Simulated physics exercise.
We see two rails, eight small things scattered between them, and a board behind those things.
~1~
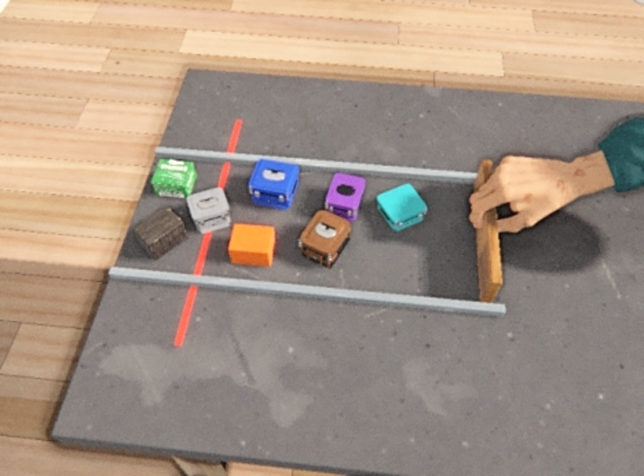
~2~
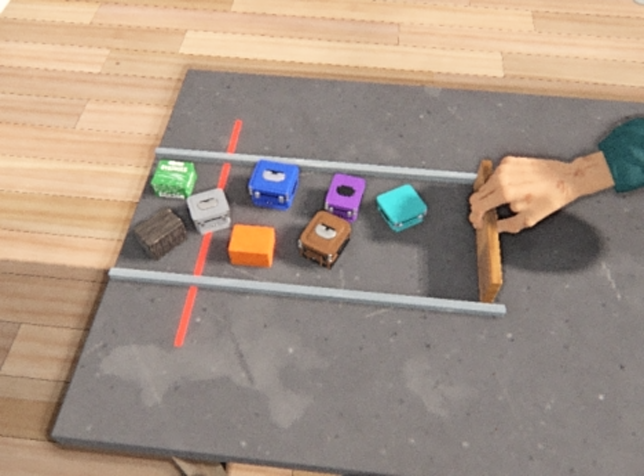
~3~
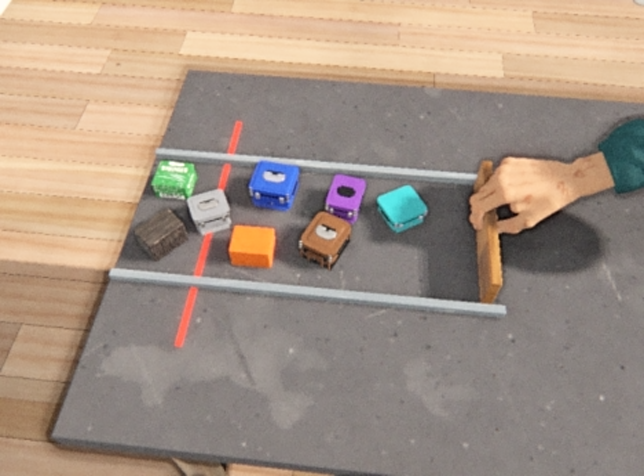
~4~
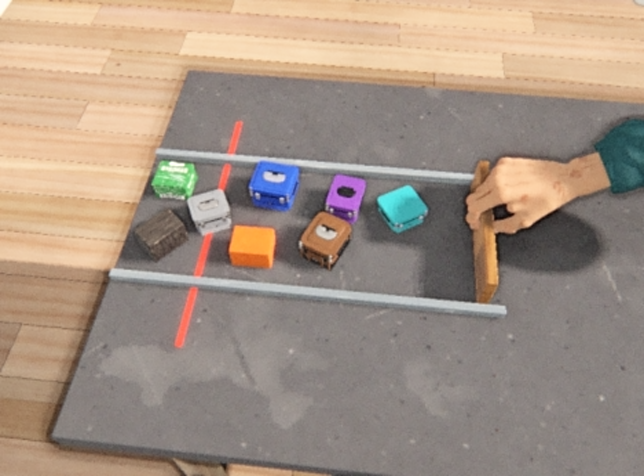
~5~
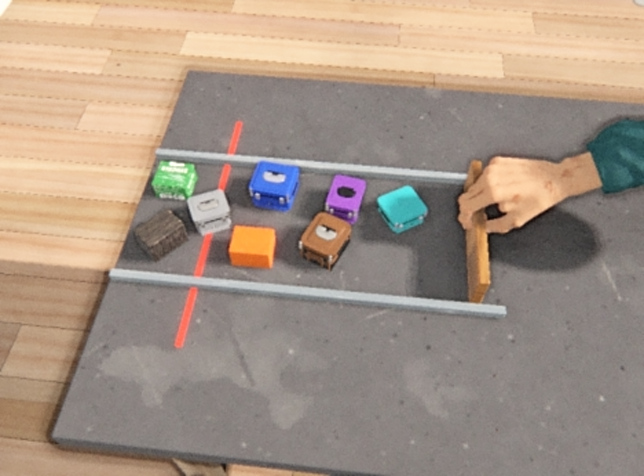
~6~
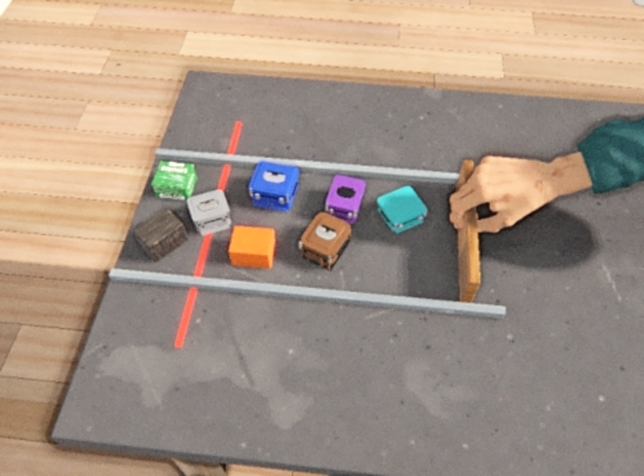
On a dark grey tabletop, eight small colourful boxes and blocks sat between two rails, some near a red line, while a hand held a wooden board upright, then slid it slightly left without touching them.
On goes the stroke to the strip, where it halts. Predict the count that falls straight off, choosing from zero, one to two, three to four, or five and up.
Missing: Three up to four.
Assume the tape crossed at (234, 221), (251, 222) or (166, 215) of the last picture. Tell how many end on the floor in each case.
Down on the floor: 1, 1 and 6.
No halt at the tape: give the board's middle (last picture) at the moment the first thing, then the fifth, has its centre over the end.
I'd put the first at about (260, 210) and the next at about (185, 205).
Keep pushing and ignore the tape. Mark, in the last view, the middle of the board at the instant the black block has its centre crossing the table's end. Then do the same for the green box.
Middle: Roughly (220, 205); roughly (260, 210).
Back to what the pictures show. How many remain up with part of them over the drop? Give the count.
1 in all.
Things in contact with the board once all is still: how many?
2 in contact.
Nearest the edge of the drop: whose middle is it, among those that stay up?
The grey case.
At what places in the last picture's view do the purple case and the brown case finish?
They come to rest around (169, 179) and (187, 233).
A little later, none off yet; green box at rest near (175, 181); black block at rest near (161, 235); grey case at rest near (210, 213).
Next, none off yet; green box moving near (170, 181); black block at rest near (161, 235); grey case at rest near (201, 215).
When it is over, the number that fall off is three or four; down, blue case, black block and green box.
